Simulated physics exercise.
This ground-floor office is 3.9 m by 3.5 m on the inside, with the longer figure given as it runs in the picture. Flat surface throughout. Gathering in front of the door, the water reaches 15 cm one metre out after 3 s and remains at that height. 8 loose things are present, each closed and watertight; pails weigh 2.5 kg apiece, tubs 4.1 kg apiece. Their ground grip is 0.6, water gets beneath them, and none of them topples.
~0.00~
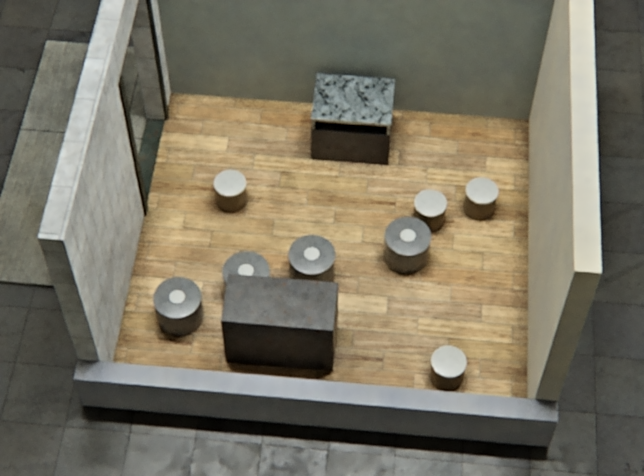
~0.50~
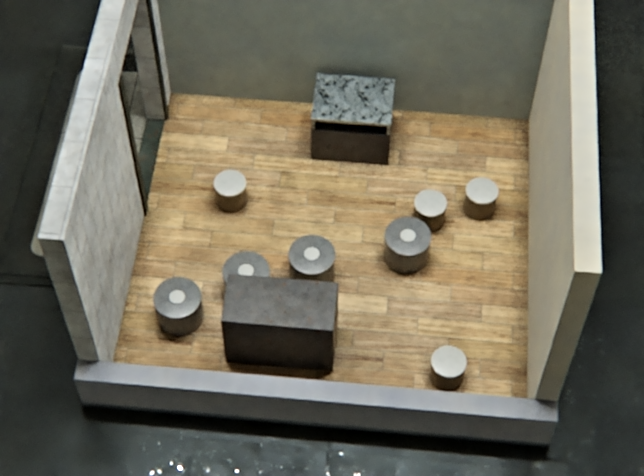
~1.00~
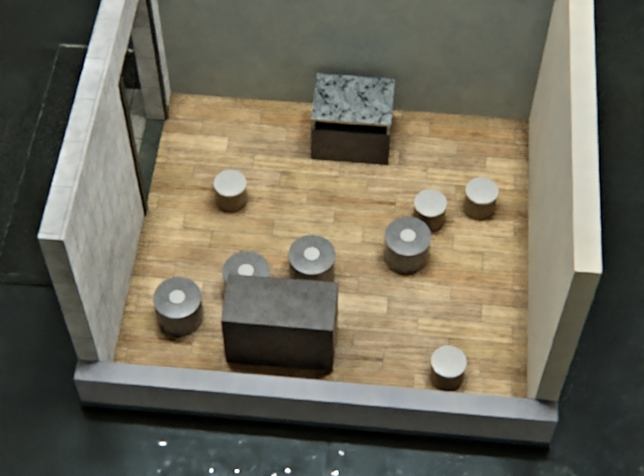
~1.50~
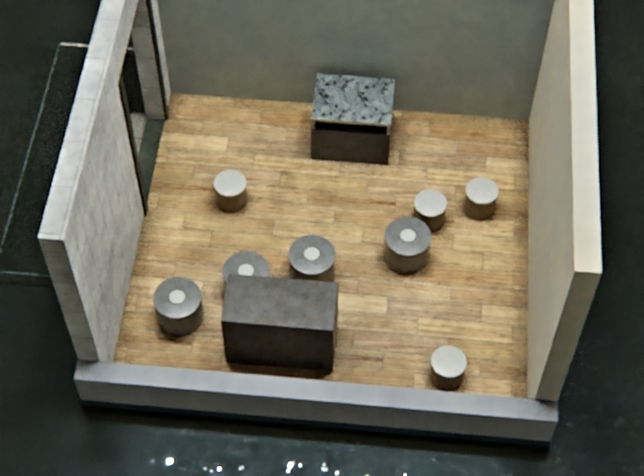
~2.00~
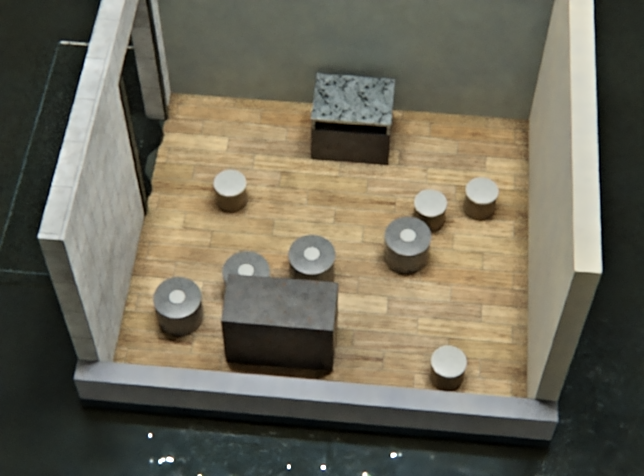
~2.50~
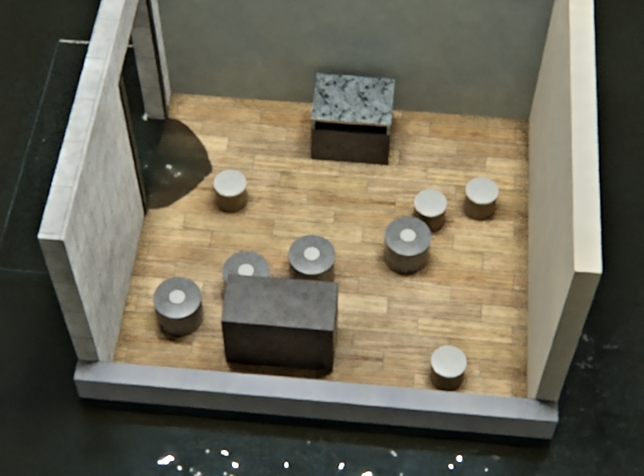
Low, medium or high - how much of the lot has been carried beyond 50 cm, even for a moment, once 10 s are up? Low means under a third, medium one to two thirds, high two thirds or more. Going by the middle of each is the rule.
Medium.
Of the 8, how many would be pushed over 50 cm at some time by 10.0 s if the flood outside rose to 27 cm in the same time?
Then the count would be 6.
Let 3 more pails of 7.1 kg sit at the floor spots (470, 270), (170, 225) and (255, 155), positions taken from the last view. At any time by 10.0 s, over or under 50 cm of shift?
One by one, in that order: Below it, below it, above it.
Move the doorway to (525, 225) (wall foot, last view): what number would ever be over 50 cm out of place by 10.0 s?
In that case the number is 7.
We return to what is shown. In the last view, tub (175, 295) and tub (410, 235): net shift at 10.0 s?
First 0 cm, then 150 cm.
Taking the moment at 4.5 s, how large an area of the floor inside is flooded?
Wet: Near 5.0 m2.
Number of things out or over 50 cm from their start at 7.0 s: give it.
Count: 4.
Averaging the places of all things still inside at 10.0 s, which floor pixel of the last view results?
Centred roughly on (379, 334).
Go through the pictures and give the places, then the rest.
A pail at (449, 361) rests on the ground; a pail at (230, 183) rests on the ground; 0.0 m2 under water; 0 of 8 have shifted, in the first picture.
A pail at (449, 361), on the bottom; a pail at (230, 183) rests on the ground; water covers 0.0 m2; 0 of 8 have shifted, in the second picture.
A pail at (449, 361), on the bottom; a pail at (230, 183) rests on the ground; water covers 0.0 m2; 0 of 8 have shifted, in the third picture.
A pail at (449, 361), on the bottom; a pail at (230, 183), on the bottom; 0.0 m2 under water; 0 of 8 have shifted, in the fourth picture.
A pail at (449, 361) rests on the ground; a pail at (230, 183) rests on the ground; 0.0 m2 under water; 0 of 8 have shifted, in the fifth picture.
A pail at (449, 361) rests on the ground; a pail at (230, 183), on the bottom; 0.4 m2 under water; 0 of 8 have shifted, in the sixth picture.
After 3.5 s 0 of 8 are over 50 cm from their spots; 0 afloat.
After 4.5 s 1 of 8 are over 50 cm from their spots; 0 afloat.
After 7.0 s 4 of 8 are over 50 cm from their spots; 5 afloat.
After 10.0 s 5 of 8 are over 50 cm from their spots, and 5 have been at some point; 6 afloat.
